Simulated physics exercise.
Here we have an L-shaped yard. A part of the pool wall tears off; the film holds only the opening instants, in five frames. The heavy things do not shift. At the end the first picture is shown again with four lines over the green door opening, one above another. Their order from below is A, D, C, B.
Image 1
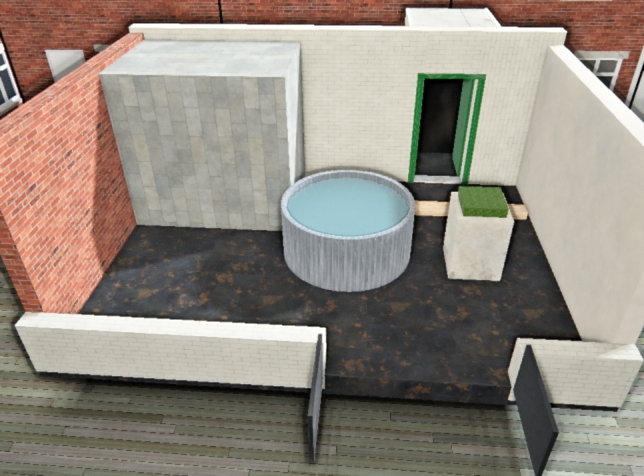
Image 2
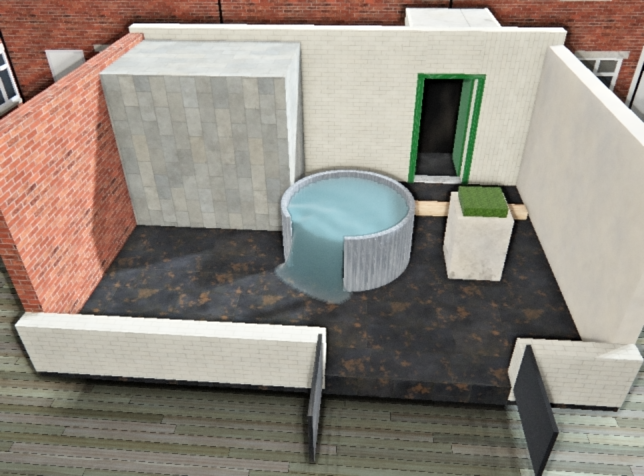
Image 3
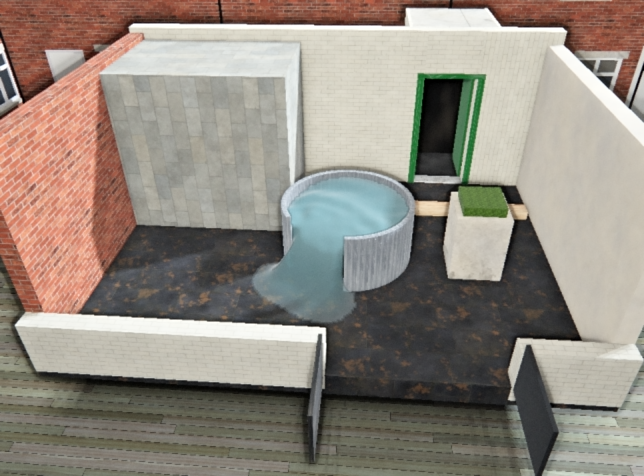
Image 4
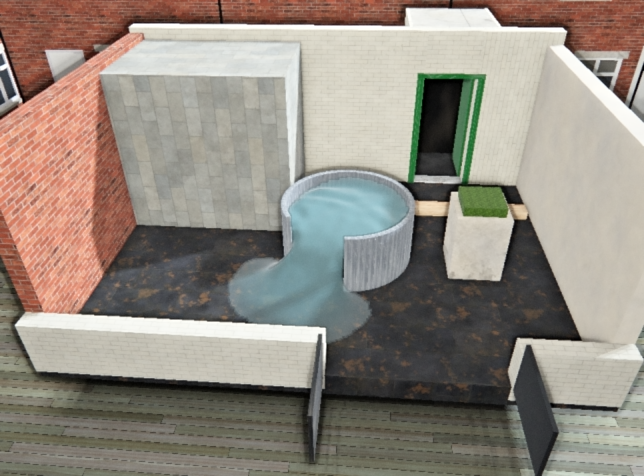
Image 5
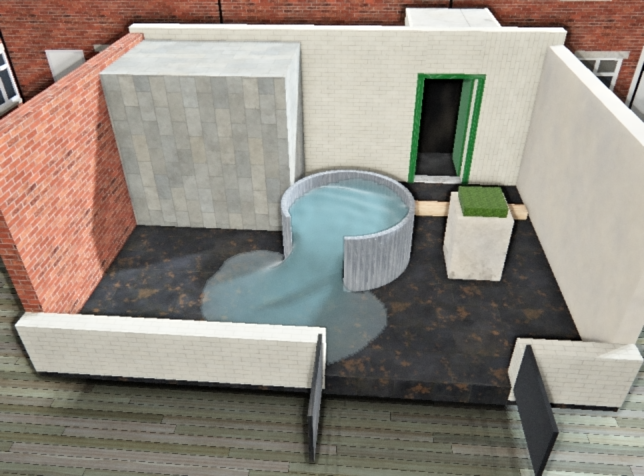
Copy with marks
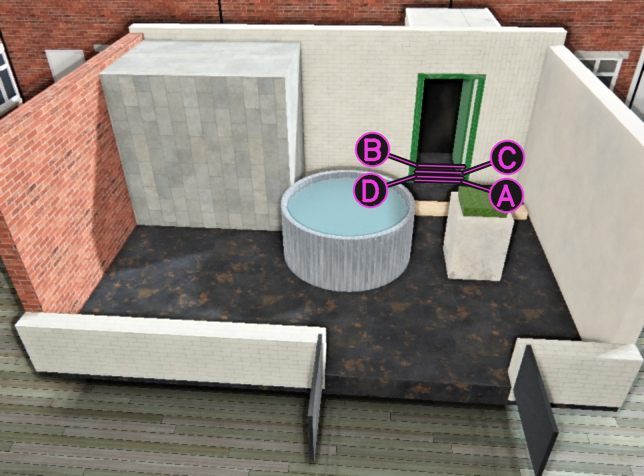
In the video, a round grey pool of still water stands in a walled yard with a green doorway; a gap appears in its front left side, and water pours out, spreading across the dark ground toward the low front wall.
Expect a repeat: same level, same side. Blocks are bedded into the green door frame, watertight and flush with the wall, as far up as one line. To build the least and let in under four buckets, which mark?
Use height A.
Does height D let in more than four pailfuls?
No.
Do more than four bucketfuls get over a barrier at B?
No, not at all.
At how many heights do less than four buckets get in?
All of them.
In magenta, A at (438, 180); B at (440, 166); C at (439, 172); D at (438, 177); from the bottom up A, D, C, B.
With A, nothing gets over.
With B, nothing gets over.
With C, nothing gets over.
With D, nothing gets over.
